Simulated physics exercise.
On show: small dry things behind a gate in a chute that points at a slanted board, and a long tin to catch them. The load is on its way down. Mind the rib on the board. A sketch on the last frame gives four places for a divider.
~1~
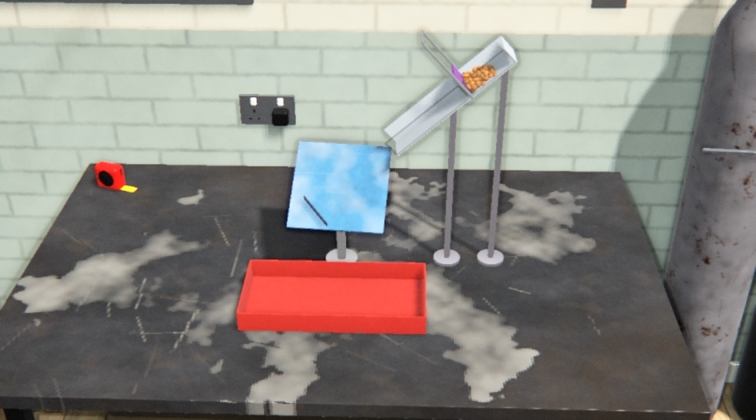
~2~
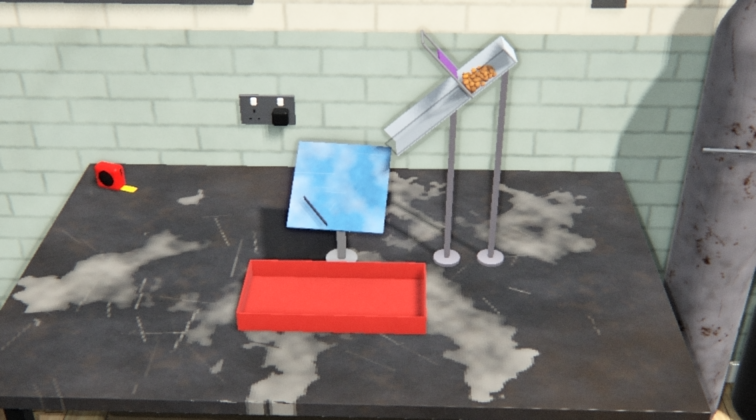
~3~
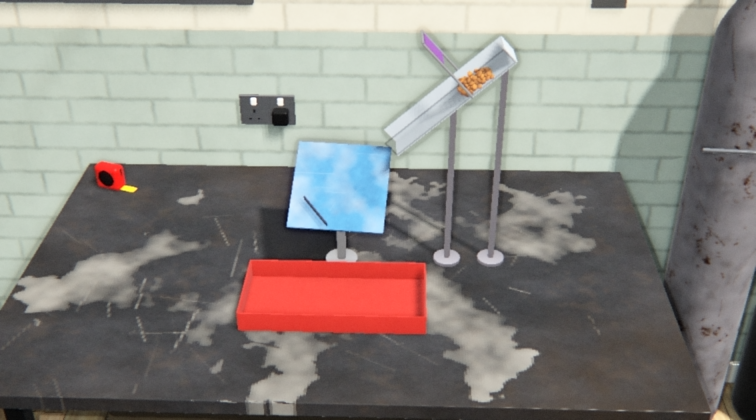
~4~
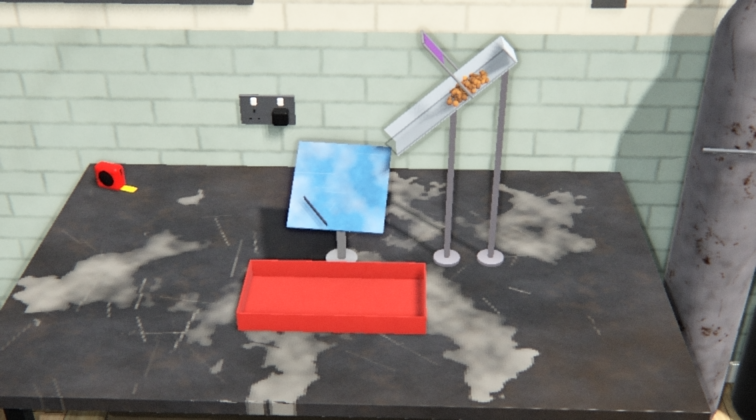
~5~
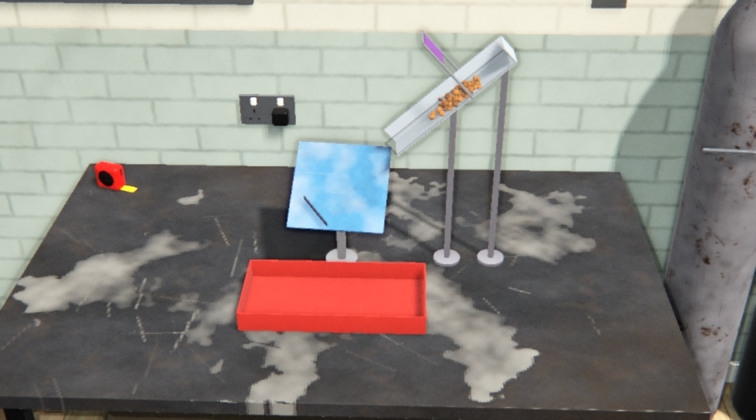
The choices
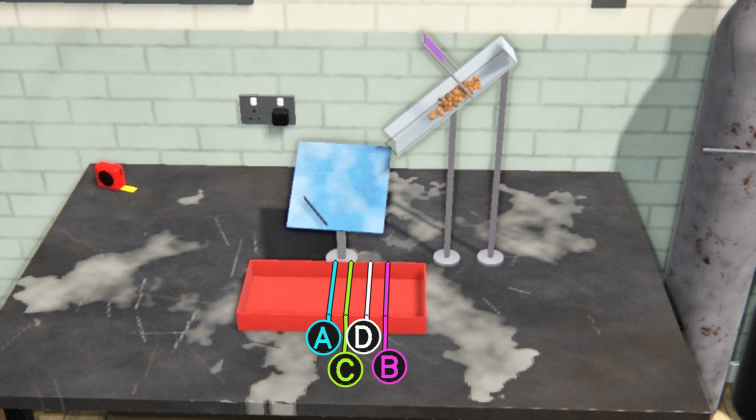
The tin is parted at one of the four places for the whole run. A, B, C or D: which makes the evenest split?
A is best.
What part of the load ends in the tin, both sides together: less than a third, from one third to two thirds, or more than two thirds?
More than two thirds.
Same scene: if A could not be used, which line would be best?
C.
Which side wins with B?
Left.
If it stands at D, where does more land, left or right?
More lands on the left.
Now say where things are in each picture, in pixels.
The first picture shows load behind the gate (476, 79), bits of cat kibble; lip of the chute (397, 149), sloping fairly steeply.
The second picture shows middle of the board (340, 186), tilted fairly steeply; middle of its low edge (334, 230); of its high edge (345, 144).
The third picture shows front corners of the tin (237, 313) and (426, 317), empty; front of the load (463, 91).
The fourth picture shows middle of the load (470, 87); its front (449, 102), roughly a quarter of the way to the lip; rib from (304, 196) to (326, 223).
The fifth picture shows middle of the load (460, 94); its front (432, 117), roughly half of the way to the lip.
On the marked copy, line A crosses the front rim at (328, 315); line B crosses the front rim at (385, 316); line C crosses the front rim at (345, 315); line D crosses the front rim at (366, 316).
With A, of what is caught, roughly a third on the left of the divider, roughly two thirds on the right.
With B, of what is caught, every piece on the left of the divider, not one piece on the right.
With C, of what is caught, the larger part on the left of the divider, about a tenth on the right.
With D, of what is caught, every piece on the left of the divider, not one piece on the right.
